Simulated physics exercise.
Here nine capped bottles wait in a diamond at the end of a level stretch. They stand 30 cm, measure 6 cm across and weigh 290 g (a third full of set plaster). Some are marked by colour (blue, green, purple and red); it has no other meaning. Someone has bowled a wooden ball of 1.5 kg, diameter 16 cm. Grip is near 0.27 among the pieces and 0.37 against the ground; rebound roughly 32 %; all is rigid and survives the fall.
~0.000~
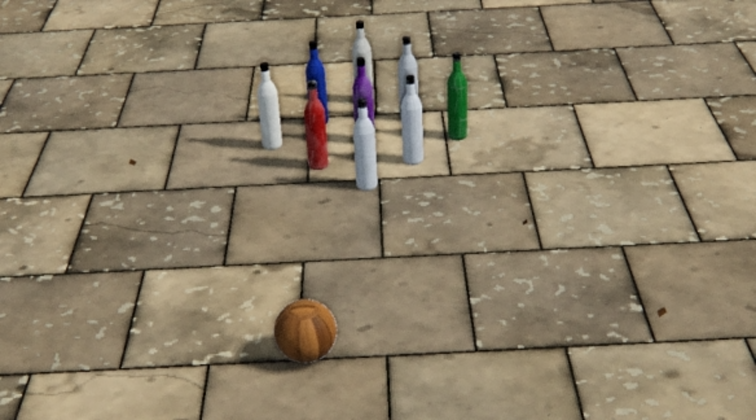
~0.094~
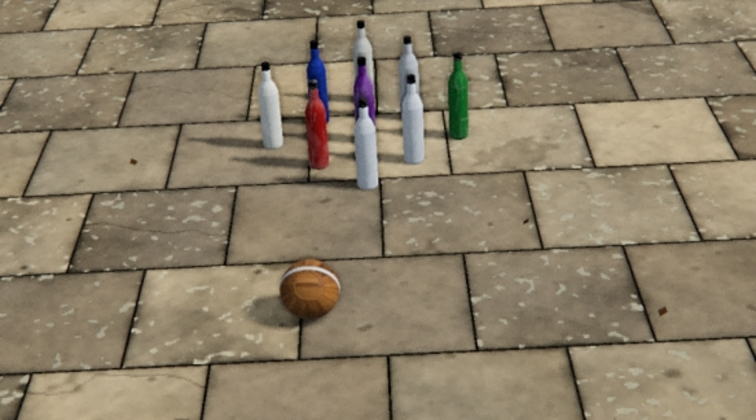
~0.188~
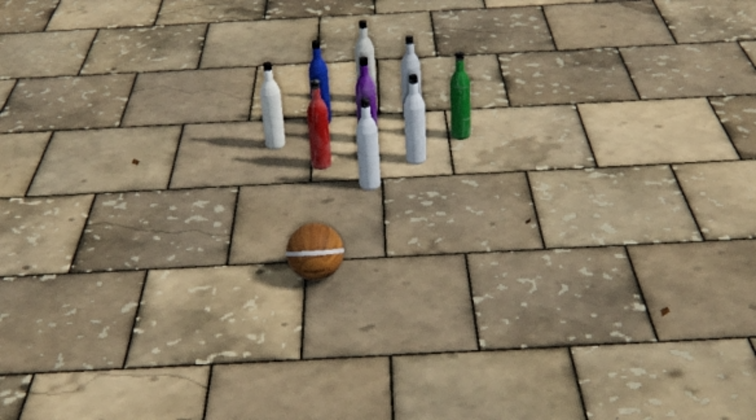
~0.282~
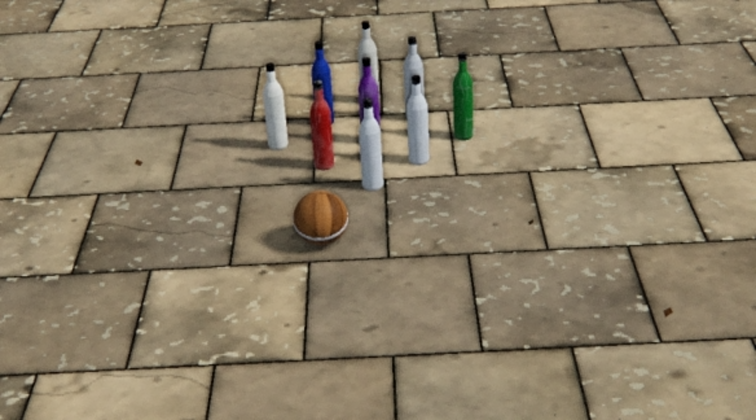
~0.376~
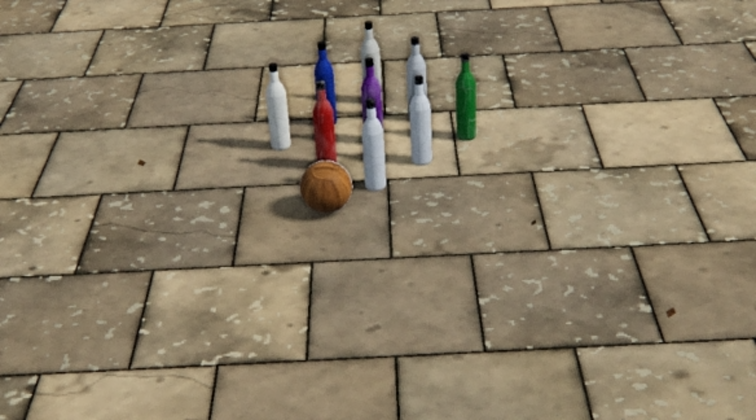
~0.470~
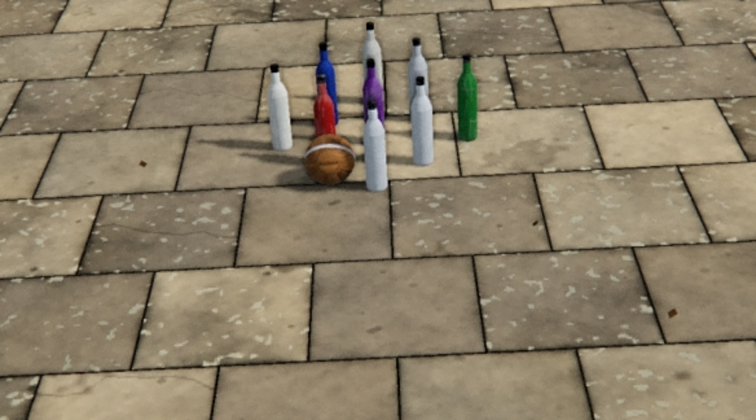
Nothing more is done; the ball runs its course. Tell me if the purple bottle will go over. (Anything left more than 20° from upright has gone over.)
The purple bottle remains upright.
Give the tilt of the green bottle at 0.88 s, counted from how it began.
Roughly 0°.
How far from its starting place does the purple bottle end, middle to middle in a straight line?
About 0 cm.
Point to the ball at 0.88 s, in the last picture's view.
Near (344, 81).
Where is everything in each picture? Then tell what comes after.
In the first frame (we follow the side turned to the camera; the camera pans a little), ball (305, 331) 84 cm before the front row; purple bottle (355, 103); red bottle (320, 128); blue bottle (320, 86); no piece has moved.
The second frame shows ball (310, 289) 66 cm before the front row; purple bottle (356, 102).
The third frame shows ball (315, 252) 48 cm before the front row; purple bottle (358, 102).
The fourth frame shows ball (320, 218) 30 cm before the front row; purple bottle (361, 103).
The fifth frame shows ball (326, 187) 12 cm before the front row; purple bottle (364, 103).
The sixth frame shows ball (330, 159) in among them; purple bottle (365, 104); red bottle (329, 123) tipped 6°; green bottle (471, 101); one has shifted.
Around 0.62 s, ball still moving; 1 of the 9 bottles over; purple bottle unmoved; red bottle tipped 52°.
Around 0.88 s, ball still moving; 2 of the 9 bottles over; purple bottle unmoved; red bottle lying flat.
Around 1.32 s, ball still moving; 3 of the 9 bottles over; purple bottle unmoved; blue bottle lying flat.
Finally (1.5 s), ball rolling away; 3 of the 9 bottles over; purple bottle unmoved; blue bottle lying flat; red bottle lying flat. Seen by the last camera, middles, purple bottle near (373, 102), blue bottle near (280, 14).
